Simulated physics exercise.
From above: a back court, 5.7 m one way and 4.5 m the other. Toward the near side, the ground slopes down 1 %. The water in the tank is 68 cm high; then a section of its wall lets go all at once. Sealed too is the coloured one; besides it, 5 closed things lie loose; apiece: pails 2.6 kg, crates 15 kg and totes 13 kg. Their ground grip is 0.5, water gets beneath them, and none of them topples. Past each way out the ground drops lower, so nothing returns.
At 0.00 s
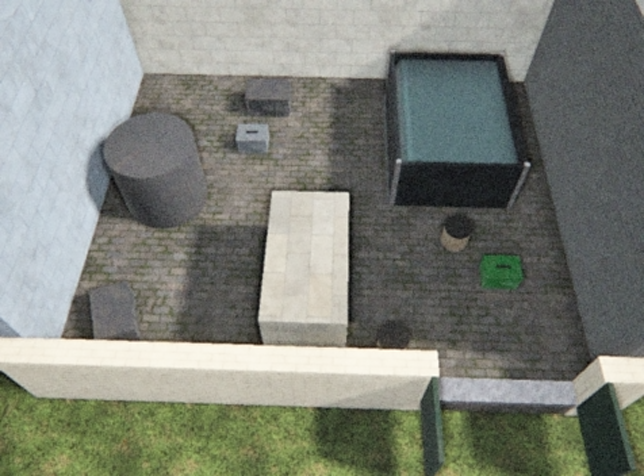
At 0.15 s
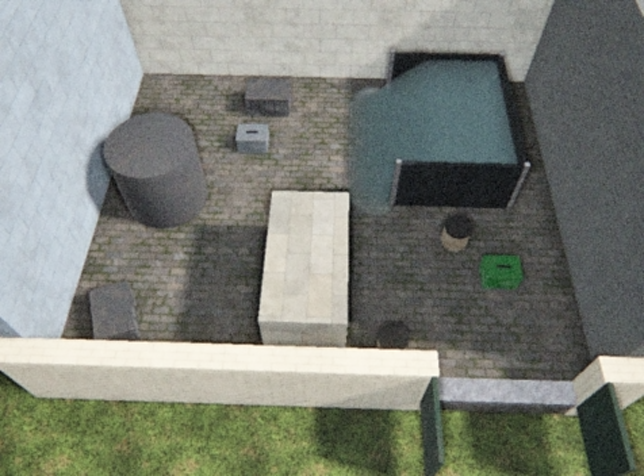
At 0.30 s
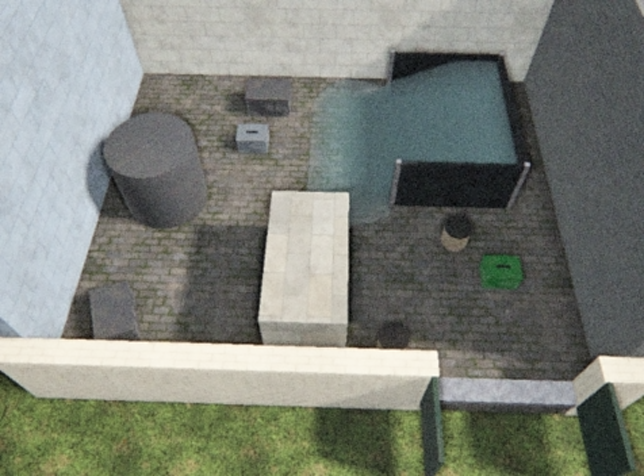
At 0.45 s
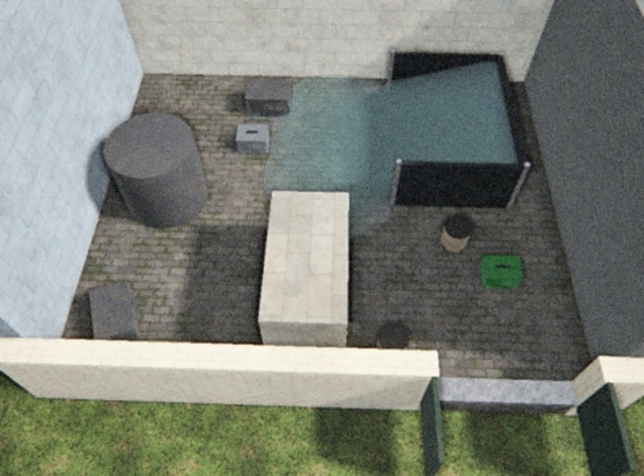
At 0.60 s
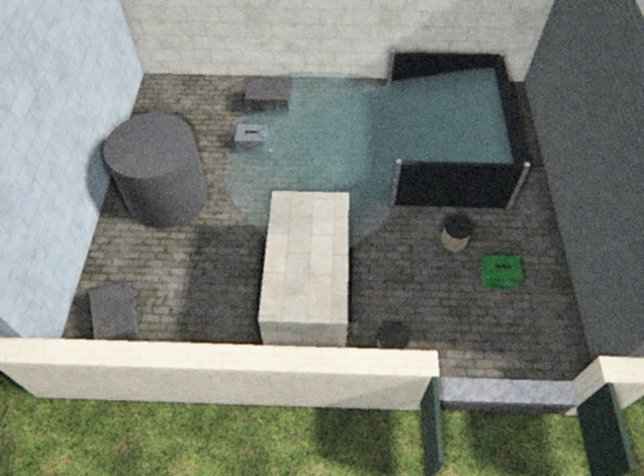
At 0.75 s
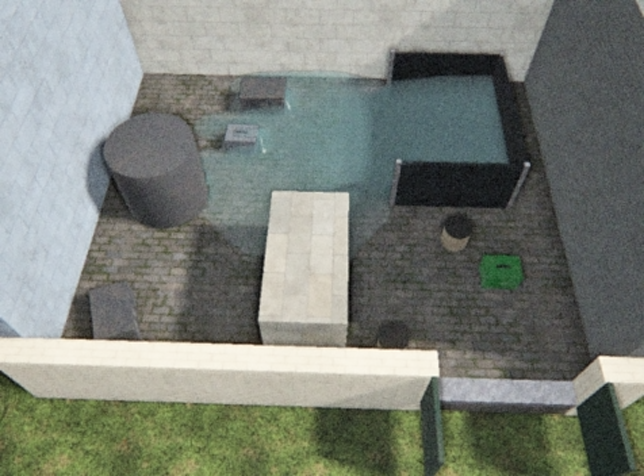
Water spreads leftward from an open-sided tank across the paved court, thinning as it passes the pale block, then reaches a dark box and a small grey box, which shift slightly left while the green tote stays still.
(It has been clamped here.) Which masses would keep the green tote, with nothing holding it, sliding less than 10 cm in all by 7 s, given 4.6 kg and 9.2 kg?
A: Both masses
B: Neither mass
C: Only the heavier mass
Only the heavier mass (C).
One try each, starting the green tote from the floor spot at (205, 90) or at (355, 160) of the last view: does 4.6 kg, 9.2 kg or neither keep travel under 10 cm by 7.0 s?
Order kept: Both picks fail, both picks fail.
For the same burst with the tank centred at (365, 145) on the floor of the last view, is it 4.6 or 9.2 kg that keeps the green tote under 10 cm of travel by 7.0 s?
Then it turns out the lighter mass already works.
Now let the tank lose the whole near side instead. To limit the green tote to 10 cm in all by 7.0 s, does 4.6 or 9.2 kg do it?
Answer: Neither of them.
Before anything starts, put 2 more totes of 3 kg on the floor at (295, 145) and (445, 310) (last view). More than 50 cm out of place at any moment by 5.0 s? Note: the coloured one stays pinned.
In that order: Over, under.
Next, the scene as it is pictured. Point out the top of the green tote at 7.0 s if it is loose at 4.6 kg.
About pixel (559, 304).
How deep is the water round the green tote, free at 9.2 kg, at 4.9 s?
Something like 0 centimetres.
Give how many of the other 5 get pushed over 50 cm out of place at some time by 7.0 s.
5.
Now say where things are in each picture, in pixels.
The first frame shows the green tote at (503, 267), on the bottom; water covers 2.7 m2; 0 of 6 have shifted.
The second frame shows the green tote at (503, 267), on the bottom; water covers 3.8 m2; 0 of 6 have shifted.
The third frame shows the green tote at (503, 267) rests on the ground; 5.1 m2 under water; 0 of 6 have shifted.
The fourth frame shows the green tote at (503, 267), on the bottom; water covers 6.8 m2; 0 of 6 have shifted.
The fifth frame shows the green tote at (503, 267) rests on the ground; 8.2 m2 under water; 0 of 6 have shifted.
The sixth frame shows the green tote at (503, 267) rests on the ground; 9.6 m2 under water; 2 of 6 have shifted.
After 1.4 s the green tote would be 0 cm from its start with 4.6 kg and 0 cm from its start with 9.2 kg; 0 cm of water round it then.
After 3.1 s the green tote would be 0 cm from its start with 4.6 kg and 0 cm from its start with 9.2 kg; 0 cm of water round it then.
After 4.9 s the green tote would be 0 cm from its start with 4.6 kg and 0 cm from its start with 9.2 kg; 0 cm of water round it then.
After 7.0 s the green tote would be 68 cm from its start with 4.6 kg and 4 cm from its start with 9.2 kg; 2 cm of water round it then.
